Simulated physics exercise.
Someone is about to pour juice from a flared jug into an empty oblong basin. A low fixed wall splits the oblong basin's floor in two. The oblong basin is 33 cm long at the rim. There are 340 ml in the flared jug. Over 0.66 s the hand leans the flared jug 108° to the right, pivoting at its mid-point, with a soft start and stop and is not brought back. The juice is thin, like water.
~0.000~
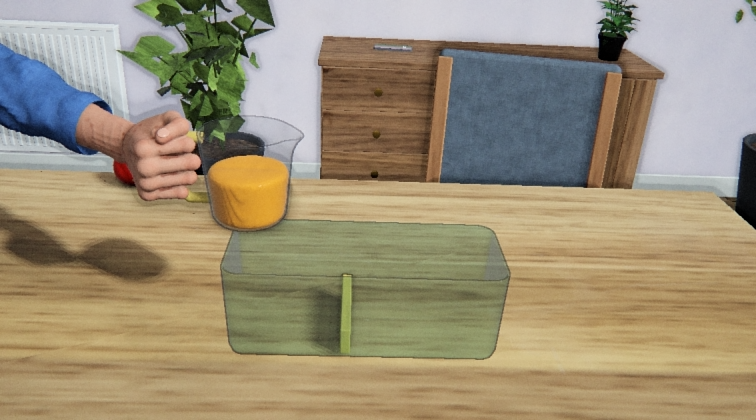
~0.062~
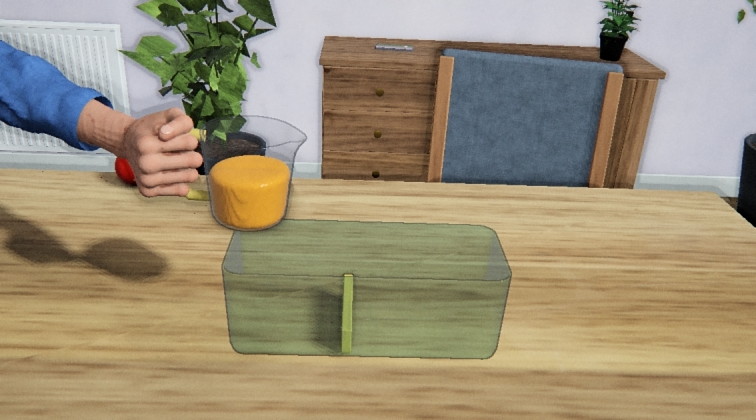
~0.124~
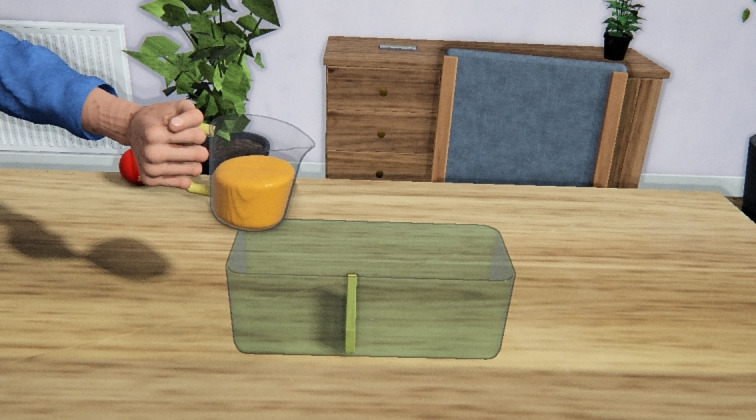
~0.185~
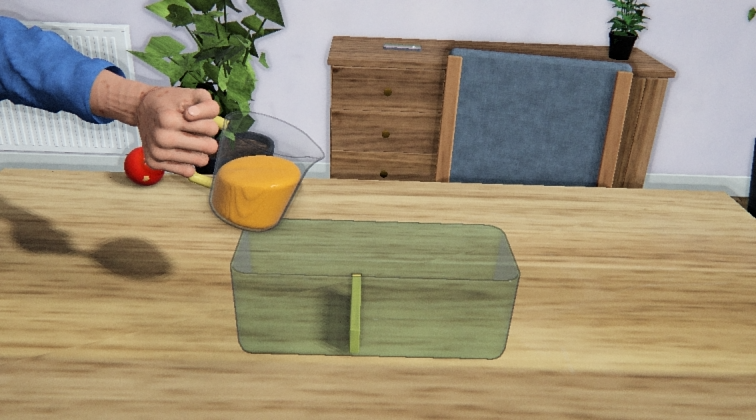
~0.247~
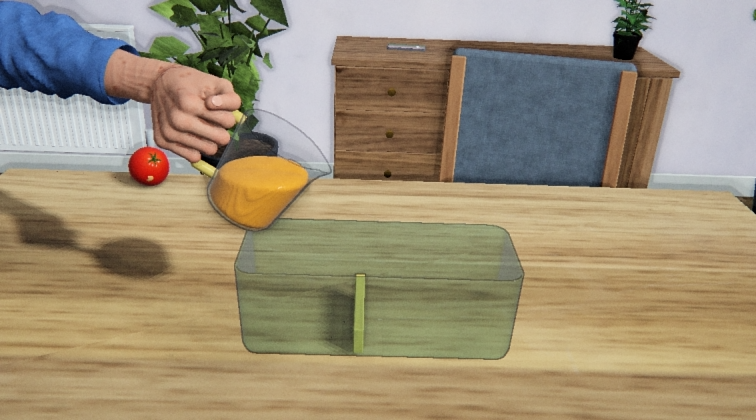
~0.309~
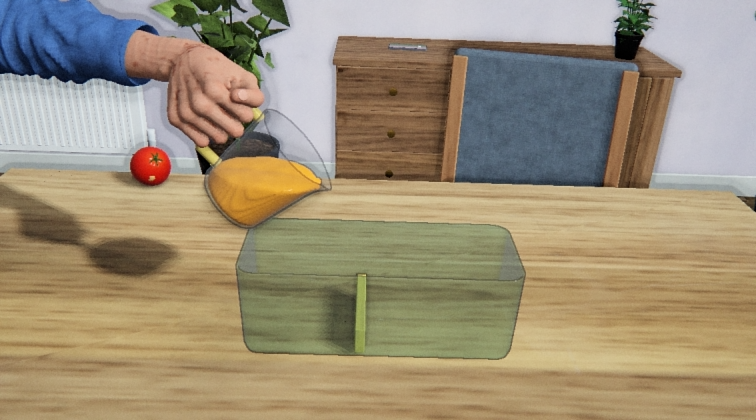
A hand tilting a clear jug of orange juice steadily to the right above an empty green-tinted basin on a wooden table.
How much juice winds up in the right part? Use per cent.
The far part has some 12 per cent.
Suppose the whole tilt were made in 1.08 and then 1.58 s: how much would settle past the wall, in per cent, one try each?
In turn about 35 and 45 per cent.
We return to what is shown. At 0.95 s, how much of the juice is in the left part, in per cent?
About 88 per cent.
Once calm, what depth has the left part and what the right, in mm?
Some 18 mm on the left and 2 mm on the right.
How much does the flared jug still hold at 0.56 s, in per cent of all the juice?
Near 48 in a hundred.
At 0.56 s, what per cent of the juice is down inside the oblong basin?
Some 32 per cent.
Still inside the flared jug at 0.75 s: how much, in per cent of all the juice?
Near 7 in a hundred.
By 0.56 s the tilt is 102° and 48 per cent is still to pour, 28 is left of the wall and 3 right of it.
By 0.75 s the tilt is 108° and 7 per cent is still to pour, 78 is left of the wall and 11 right of it.
By 0.95 s the tilt is 108° and 0 per cent is still to pour, 87 is left of the wall and 12 right of it.
By 1.16 s the tilt is 108° and 0 per cent is still to pour, 87 is left of the wall and 12 right of it.
At rest 87 per cent lies left of the wall, 12 right of it and 1 outside.
